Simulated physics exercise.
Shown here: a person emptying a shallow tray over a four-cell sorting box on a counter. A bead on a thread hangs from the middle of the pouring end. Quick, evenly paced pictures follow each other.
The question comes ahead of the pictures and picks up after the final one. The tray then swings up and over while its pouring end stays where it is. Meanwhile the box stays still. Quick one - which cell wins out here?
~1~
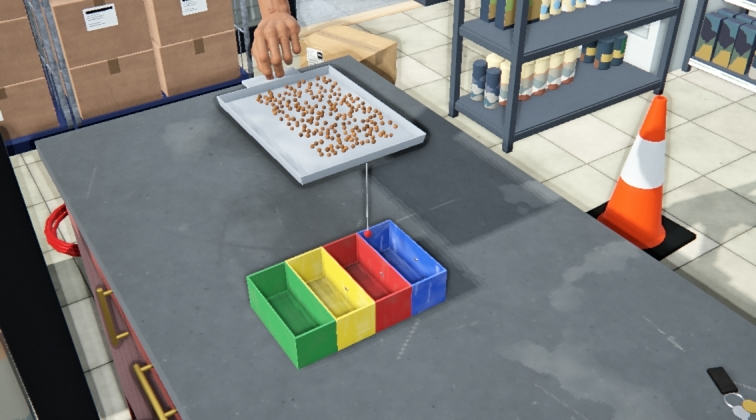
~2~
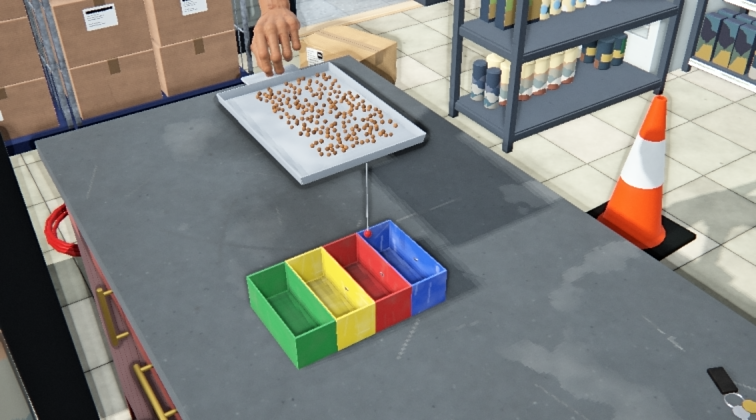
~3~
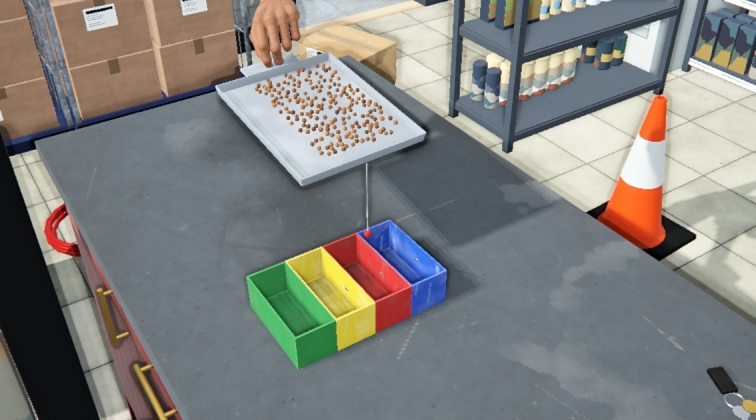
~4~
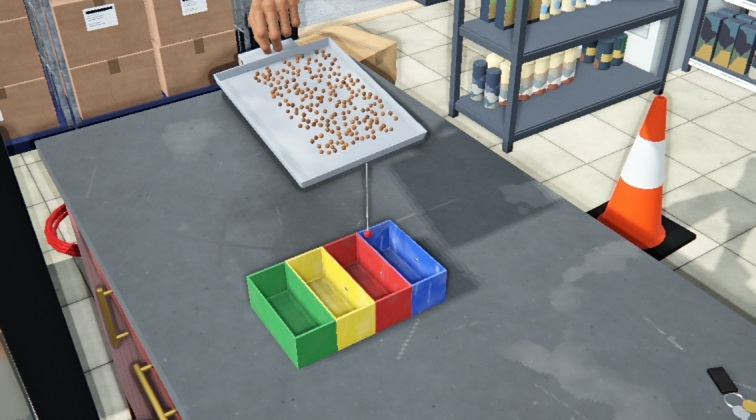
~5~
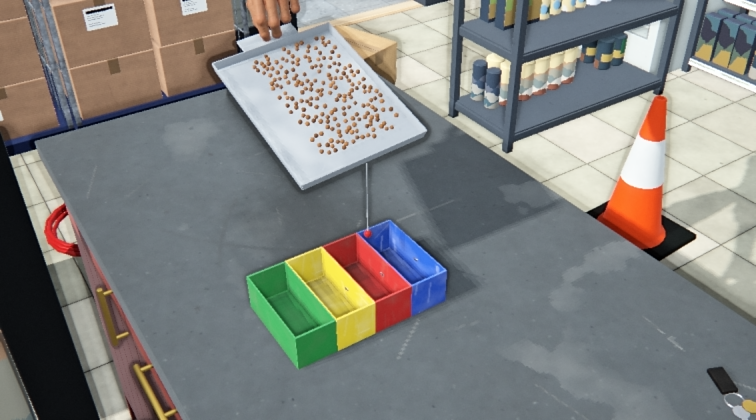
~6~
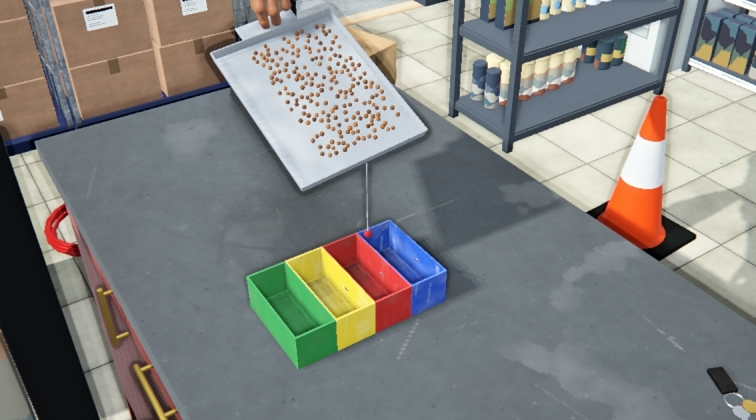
The yellow one wins out.
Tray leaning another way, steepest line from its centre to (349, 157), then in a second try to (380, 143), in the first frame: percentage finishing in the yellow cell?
The first try gives close to 20 percent; the next gives 0 percent.
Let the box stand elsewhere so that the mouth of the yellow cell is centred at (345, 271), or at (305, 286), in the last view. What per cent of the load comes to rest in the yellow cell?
About 40 and 40 per cent respectively.
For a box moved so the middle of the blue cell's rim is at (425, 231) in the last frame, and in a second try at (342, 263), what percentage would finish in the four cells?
The first comes to 90 percent and the second to 90 percent.
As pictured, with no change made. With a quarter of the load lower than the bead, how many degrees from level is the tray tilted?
The tilt is near 75° by then.
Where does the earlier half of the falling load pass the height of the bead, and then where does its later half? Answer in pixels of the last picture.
I'd say around (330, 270) at first, then around (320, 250).
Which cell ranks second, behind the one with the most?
It's the red one.
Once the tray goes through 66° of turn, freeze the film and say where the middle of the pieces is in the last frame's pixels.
Load centre: Approx. (328, 184).
Soon after the last picture, tray tipped steeply; about two thirds on the tray; a stray few in the yellow cell; about a third falling or outside the box.
A little later, tray tipped past a quarter turn; about a quarter on the tray; about a third in the yellow cell; a small part in the red cell; a small part in the green cell; a stray few in the blue cell; a small part falling or outside the box.
Later still, tray tipped past a quarter turn; about two thirds in the yellow cell; about a quarter in the red cell; a small part in the green cell; a stray few in the blue cell; a stray few falling or outside the box.
At rest, tray tipped past a quarter turn; about two thirds in the yellow cell; about a quarter in the red cell; a small part in the green cell; a stray few in the blue cell; a stray few outside the box.
